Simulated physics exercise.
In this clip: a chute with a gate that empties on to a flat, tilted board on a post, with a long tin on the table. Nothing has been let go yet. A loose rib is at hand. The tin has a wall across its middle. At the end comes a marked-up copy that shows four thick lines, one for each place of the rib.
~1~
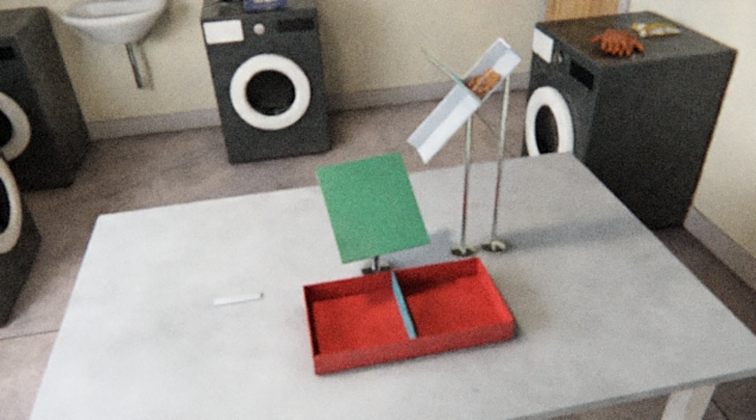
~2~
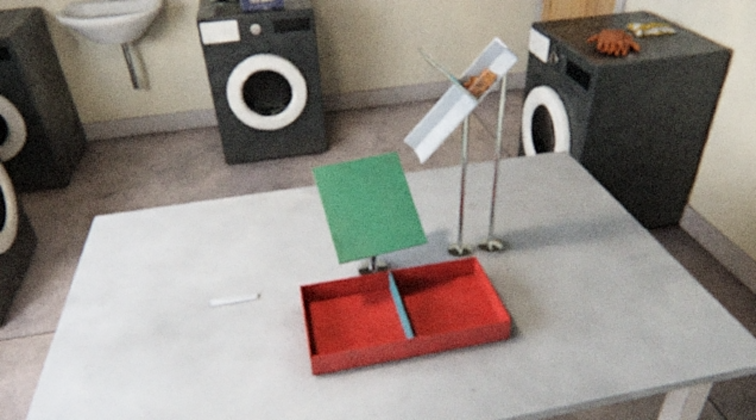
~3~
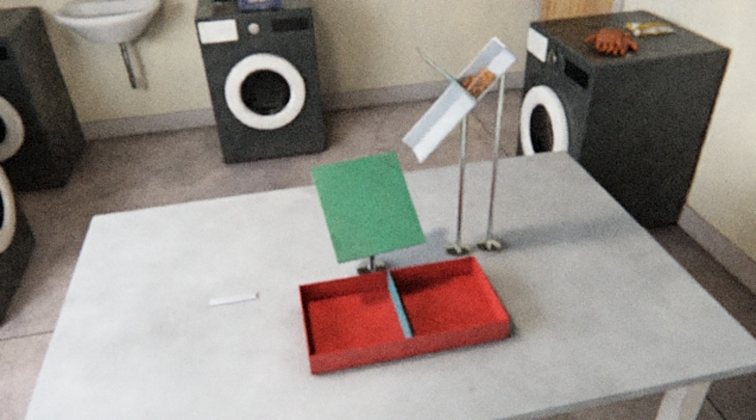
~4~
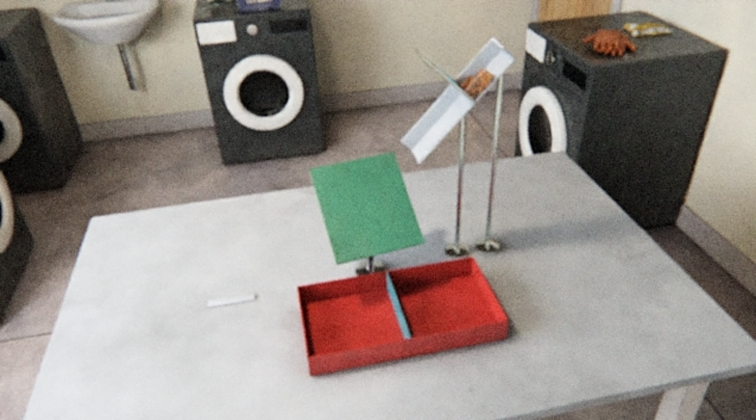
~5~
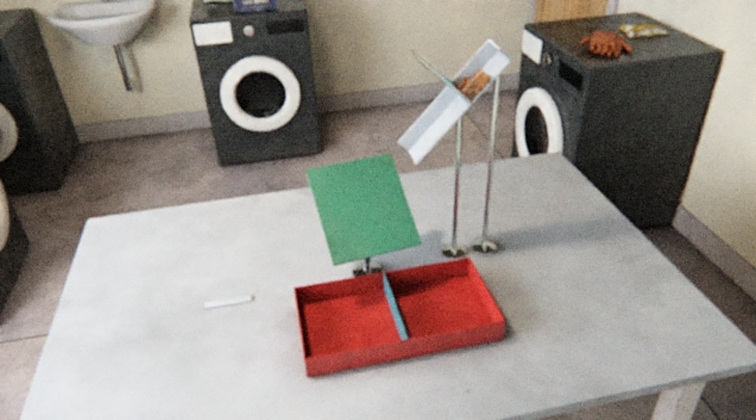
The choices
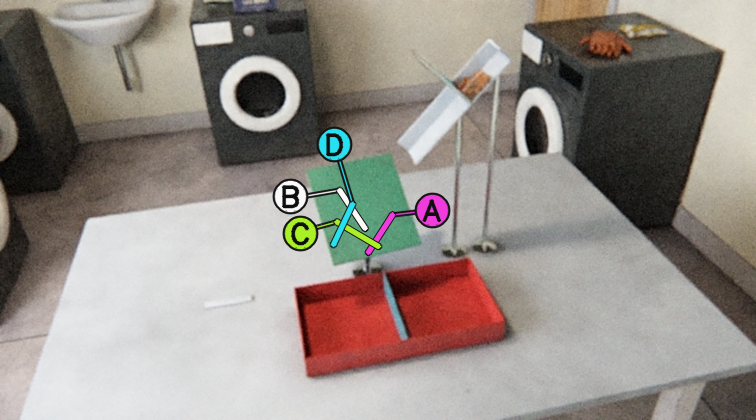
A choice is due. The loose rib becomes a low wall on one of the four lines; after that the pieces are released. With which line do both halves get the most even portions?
It is B.
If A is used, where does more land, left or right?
More lands on the left.
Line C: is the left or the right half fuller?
The right half.
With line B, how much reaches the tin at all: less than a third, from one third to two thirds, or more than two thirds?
It is more than two thirds.
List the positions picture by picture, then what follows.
The first frame shows load behind the gate at (482, 87), cereal balls; lip of the chute at (422, 157), sloping fairly steeply.
The second frame shows middle of the board at (370, 205), tilted fairly steeply; middle of its low edge at (385, 253); of its high edge at (355, 160).
The third frame shows front corners of the tin at (309, 356) and (509, 320); front end of its middle wall at (412, 338); gate still shut at (457, 83).
The fourth frame shows middle of the load at (475, 88); lip at (416, 157).
The fifth frame shows middle of the load at (471, 89); lip at (413, 158).
On the marked copy, line A from (392, 214) to (368, 252); line B from (339, 190) to (365, 228); line C from (336, 221) to (378, 246); line D from (352, 204) to (333, 244).
Choosing A, of what is caught, nearly all in the left half, a small part in the right.
Choosing B, of what is caught, about half in the left half, about half in the right.
Choosing C, of what is caught, a small part in the left half, most in the right.
Choosing D, of what is caught, most in the left half, about a quarter in the right.
